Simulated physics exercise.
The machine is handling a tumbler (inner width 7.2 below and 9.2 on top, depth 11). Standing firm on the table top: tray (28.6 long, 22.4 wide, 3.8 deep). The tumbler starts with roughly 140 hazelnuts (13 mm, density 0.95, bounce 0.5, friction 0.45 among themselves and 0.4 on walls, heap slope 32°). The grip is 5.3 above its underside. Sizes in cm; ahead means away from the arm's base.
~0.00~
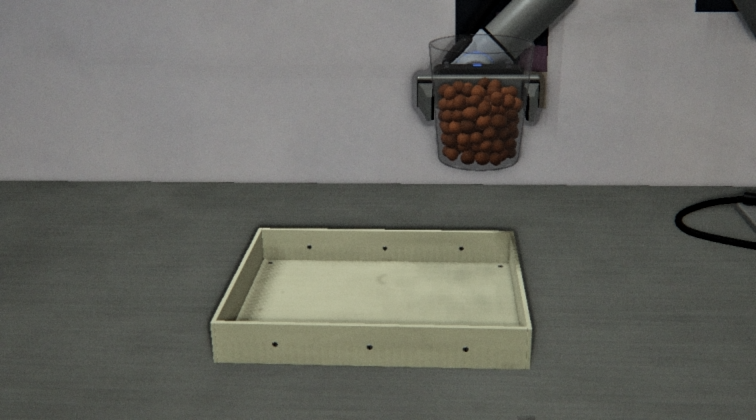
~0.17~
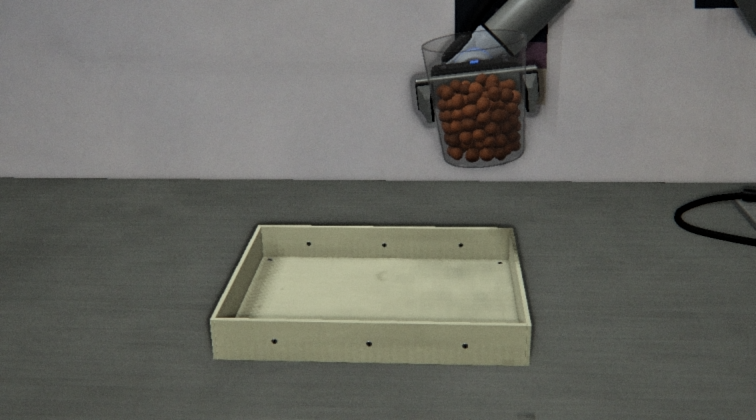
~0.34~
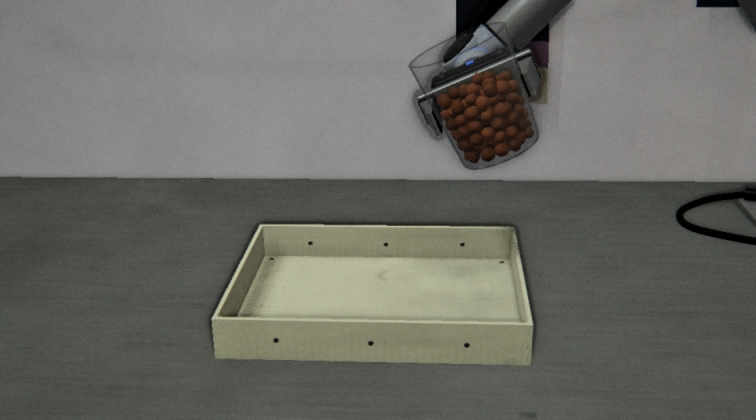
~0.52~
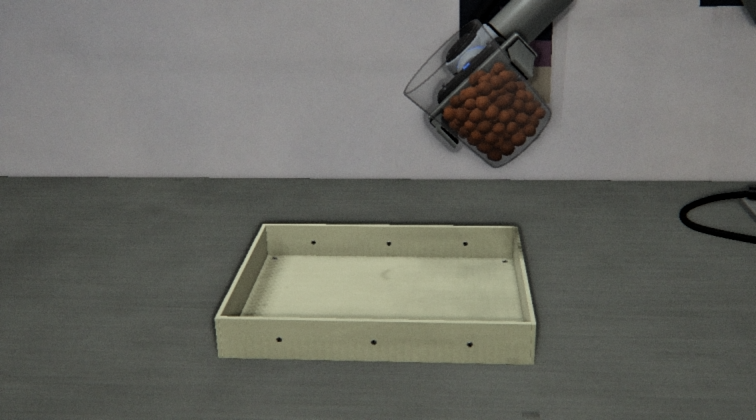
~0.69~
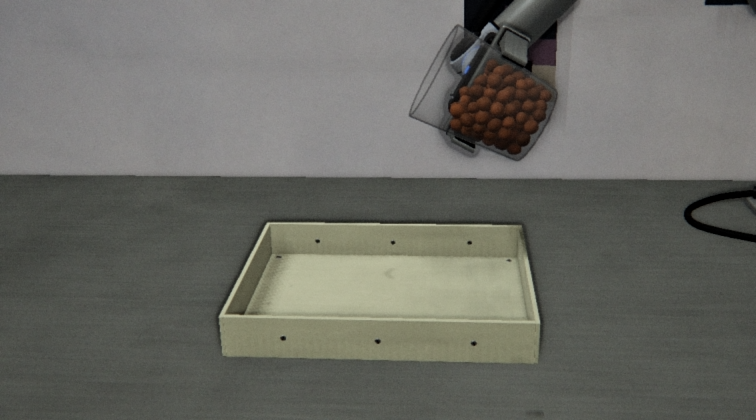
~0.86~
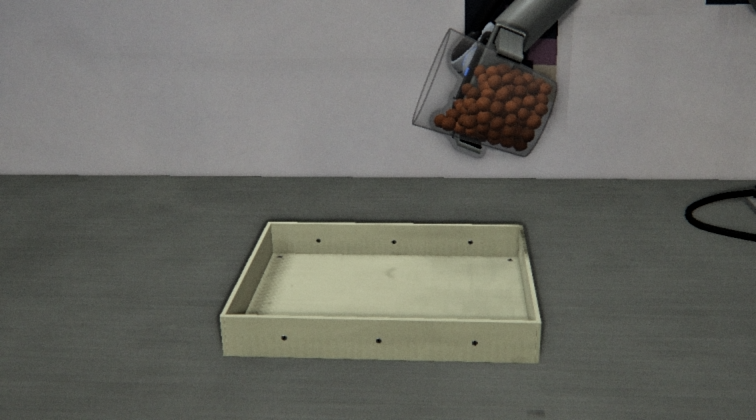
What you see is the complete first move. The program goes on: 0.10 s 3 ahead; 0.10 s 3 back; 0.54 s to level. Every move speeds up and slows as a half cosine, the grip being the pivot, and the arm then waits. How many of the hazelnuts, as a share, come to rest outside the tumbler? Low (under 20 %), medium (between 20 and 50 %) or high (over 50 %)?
Outside the tumbler the share is low, under 20 %.
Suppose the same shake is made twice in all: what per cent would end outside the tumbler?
Then about 20 per cent.
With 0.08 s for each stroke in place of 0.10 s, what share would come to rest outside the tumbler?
Then about 20 per cent.
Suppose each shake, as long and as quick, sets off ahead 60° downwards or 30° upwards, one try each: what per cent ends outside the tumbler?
Some 0 and 15 per cent.
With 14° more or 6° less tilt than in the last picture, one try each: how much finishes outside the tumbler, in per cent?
About 40 and 5 per cent.
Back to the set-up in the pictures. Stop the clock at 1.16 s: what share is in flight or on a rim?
Roughly 11 per cent.
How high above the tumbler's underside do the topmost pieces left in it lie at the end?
About 8.0 cm.
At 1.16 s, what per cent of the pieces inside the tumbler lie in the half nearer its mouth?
Roughly 45 per cent.
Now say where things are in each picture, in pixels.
The first picture shows the tumbler middle at (480, 104), level; upper third of the load around (479, 101), from x 445 to 515, top at y 85; 144 in the tumbler.
The second picture shows the tumbler middle at (479, 101), tilted 6° forward; upper third of the load around (479, 97), from x 445 to 515, top at y 80.
The third picture shows the tumbler middle at (480, 100), tilted 23° forward; upper third of the load around (488, 95), from x 445 to 525, top at y 75.
The fourth picture shows the tumbler middle at (482, 100), tilted 45° forward; upper third of the load around (496, 93), from x 450 to 540, top at y 70.
The fifth picture shows the tumbler middle at (486, 99), tilted 62° forward; upper third of the load around (504, 91), from x 455 to 545, top at y 65.
The sixth picture shows the tumbler middle at (487, 99), tilted 68° forward; upper third of the load around (507, 88), from x 440 to 545, top at y 70; 144 in the tumbler.
After 1.16 s, tilted 63° forward, highest piece 23 above the table; 128 in the tumbler, 16 in flight or on a rim.
After 1.45 s, tilted 12° forward, highest piece 26 above the table; 127 in the tumbler, 17 in the tray.
After 1.80 s, level, highest piece 24 above the table; 127 in the tumbler, 17 in the tray.
After 2.85 s, level, highest piece 24 above the table; 127 in the tumbler, 17 in the tray.
In the end, 127 in the tumbler, 17 in the tray. That is 12 % outside the tumbler.
